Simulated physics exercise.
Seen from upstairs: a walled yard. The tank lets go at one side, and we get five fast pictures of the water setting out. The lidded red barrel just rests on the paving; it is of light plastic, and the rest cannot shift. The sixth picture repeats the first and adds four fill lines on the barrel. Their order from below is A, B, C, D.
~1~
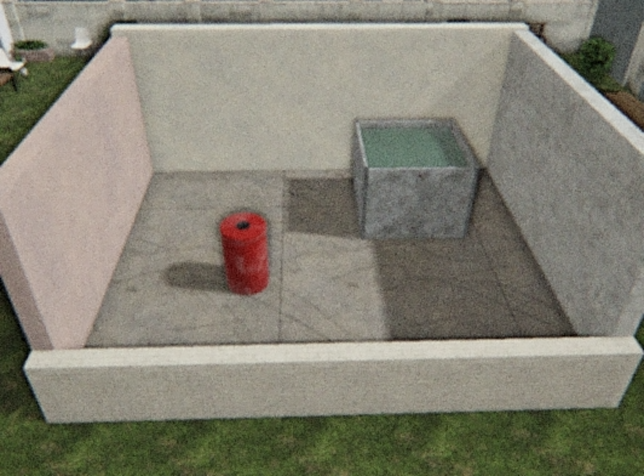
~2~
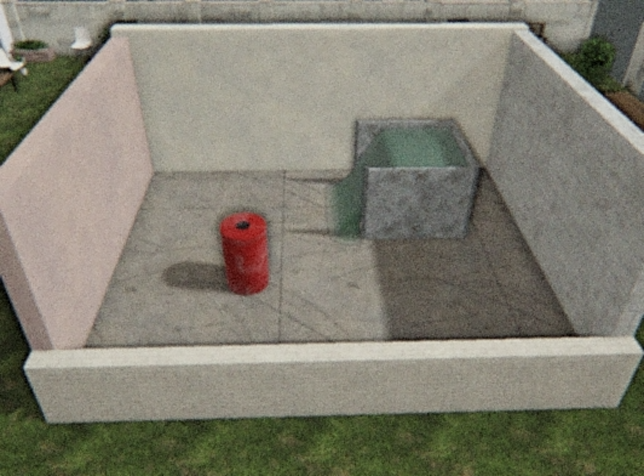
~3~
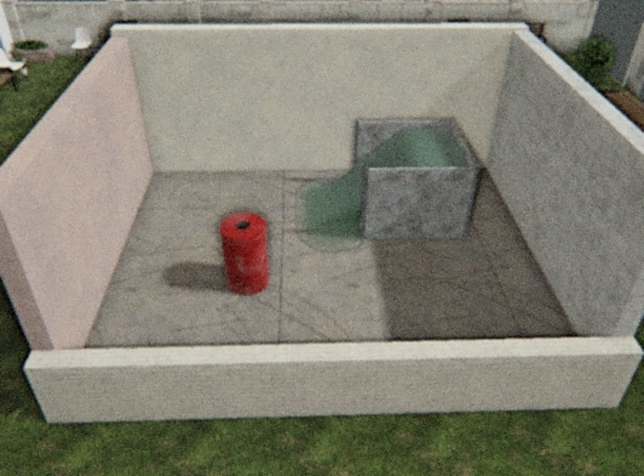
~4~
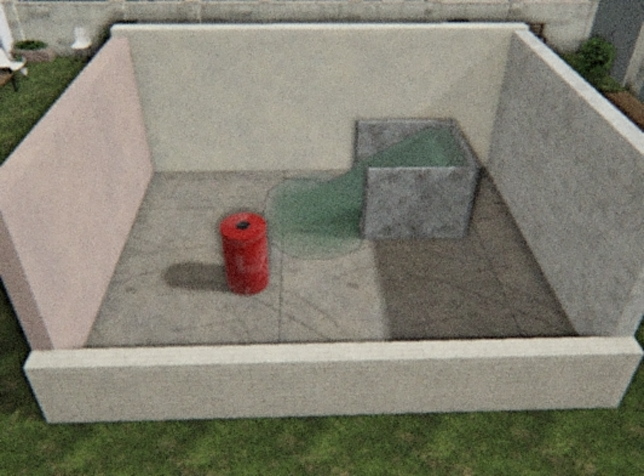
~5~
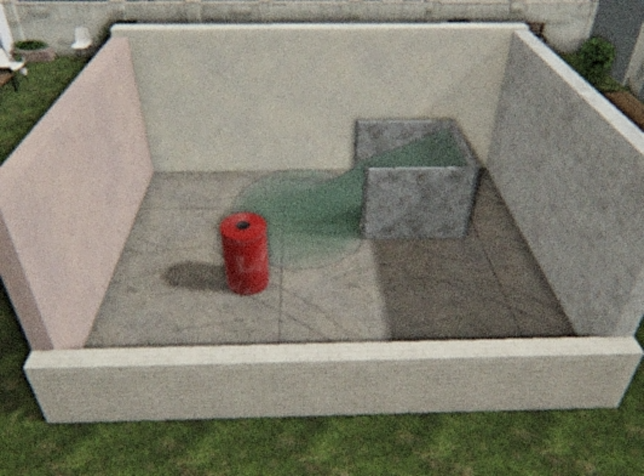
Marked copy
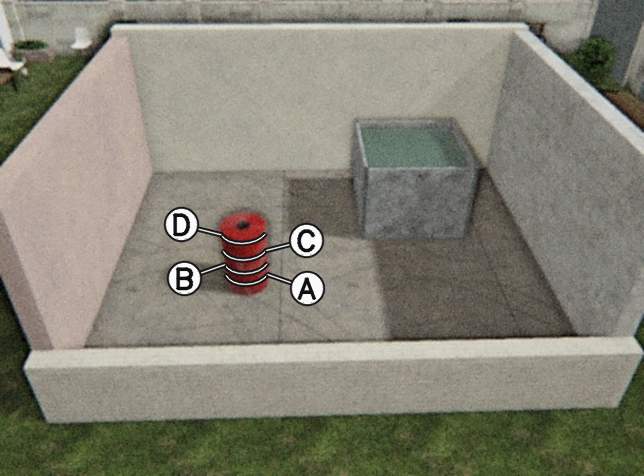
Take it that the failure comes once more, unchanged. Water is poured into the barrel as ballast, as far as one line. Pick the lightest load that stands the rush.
Use level B.
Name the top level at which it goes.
It is A.
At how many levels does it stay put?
Three of the four.
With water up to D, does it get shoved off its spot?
No.
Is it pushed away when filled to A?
Yes, that goes wrong.
On the marked copy, A at (245, 284); B at (244, 273); C at (243, 260); D at (242, 243); from the bottom up A, B, C, D.
With A, it is pushed about its own width away.
With B, it does not move.
With C, it does not move.
With D, it does not move.
